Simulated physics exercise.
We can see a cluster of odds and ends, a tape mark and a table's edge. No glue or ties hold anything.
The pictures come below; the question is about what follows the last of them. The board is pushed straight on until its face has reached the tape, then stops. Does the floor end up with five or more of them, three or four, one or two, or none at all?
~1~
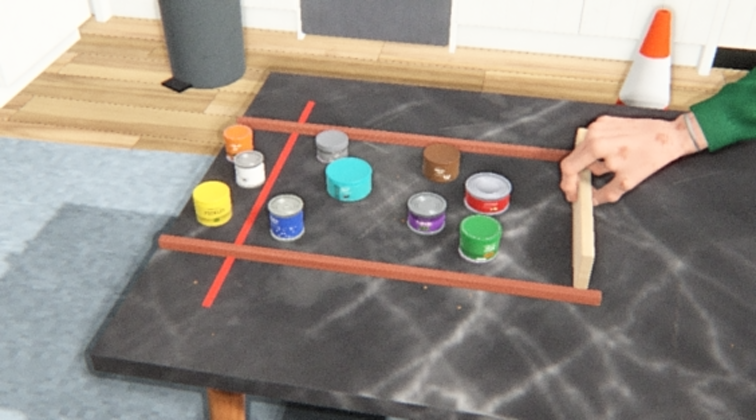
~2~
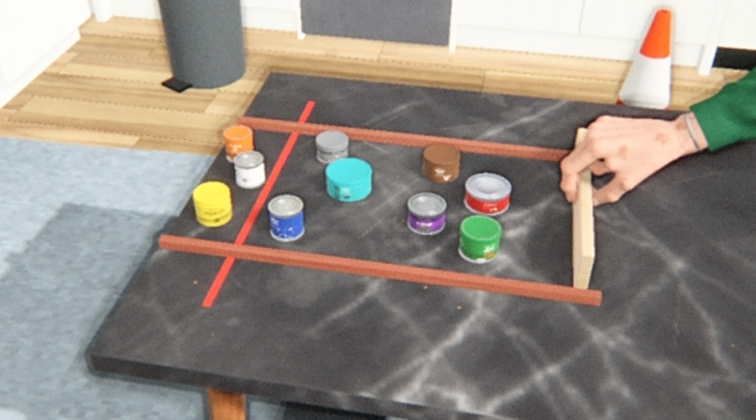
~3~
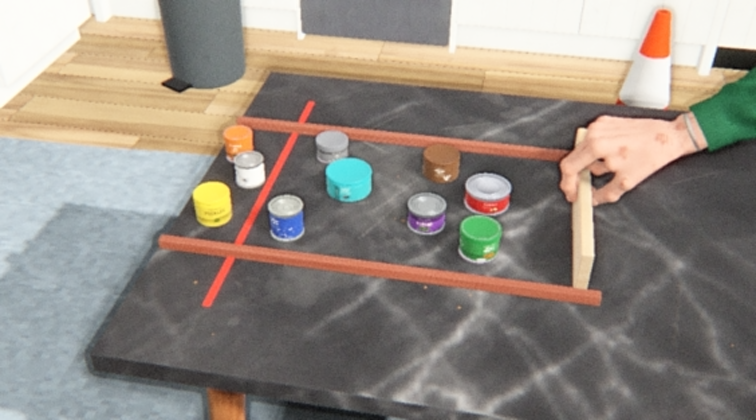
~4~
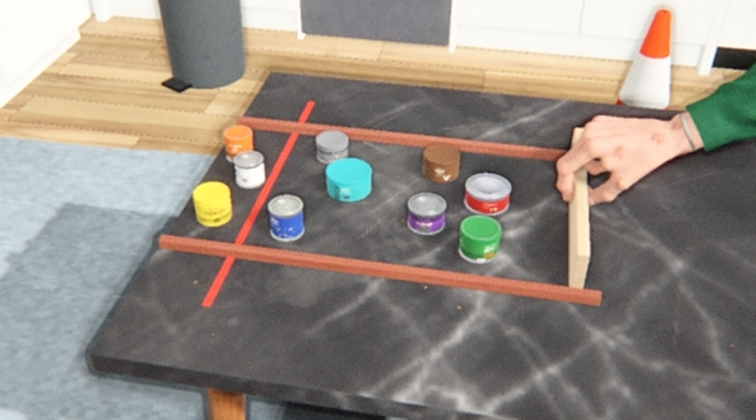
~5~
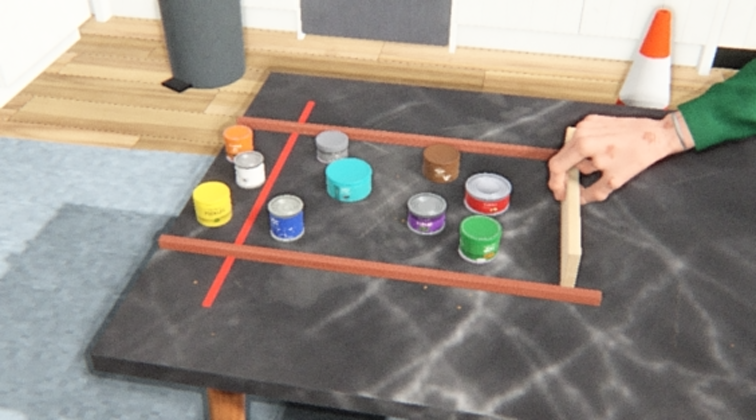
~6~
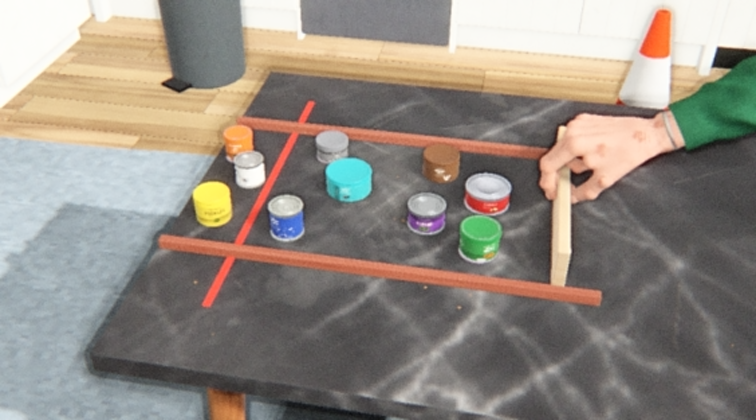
The floor ends up with one or two.
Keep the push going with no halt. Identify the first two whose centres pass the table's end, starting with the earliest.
Earliest is the white pot; next is the turquoise tub.
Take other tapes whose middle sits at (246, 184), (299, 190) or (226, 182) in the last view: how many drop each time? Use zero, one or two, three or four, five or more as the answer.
In order: Three or four, zero, five or more.
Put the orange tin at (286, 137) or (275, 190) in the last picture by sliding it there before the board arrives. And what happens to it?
In turn it stays on; survives.
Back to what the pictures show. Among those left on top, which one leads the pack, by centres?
It is the turquoise tub.
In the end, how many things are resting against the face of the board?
It's 4.
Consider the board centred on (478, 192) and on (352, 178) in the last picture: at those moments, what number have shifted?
Moved so far: 2, later 7.
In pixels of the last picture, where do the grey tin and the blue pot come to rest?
Roughly (263, 130); the other one roughly (192, 217).
Soon after, none off yet; orange tin at rest near (239, 144); yellow tub at rest near (213, 204); white pot at rest near (250, 170).
In the end, the number that fall off is one or two; gone, white pot.
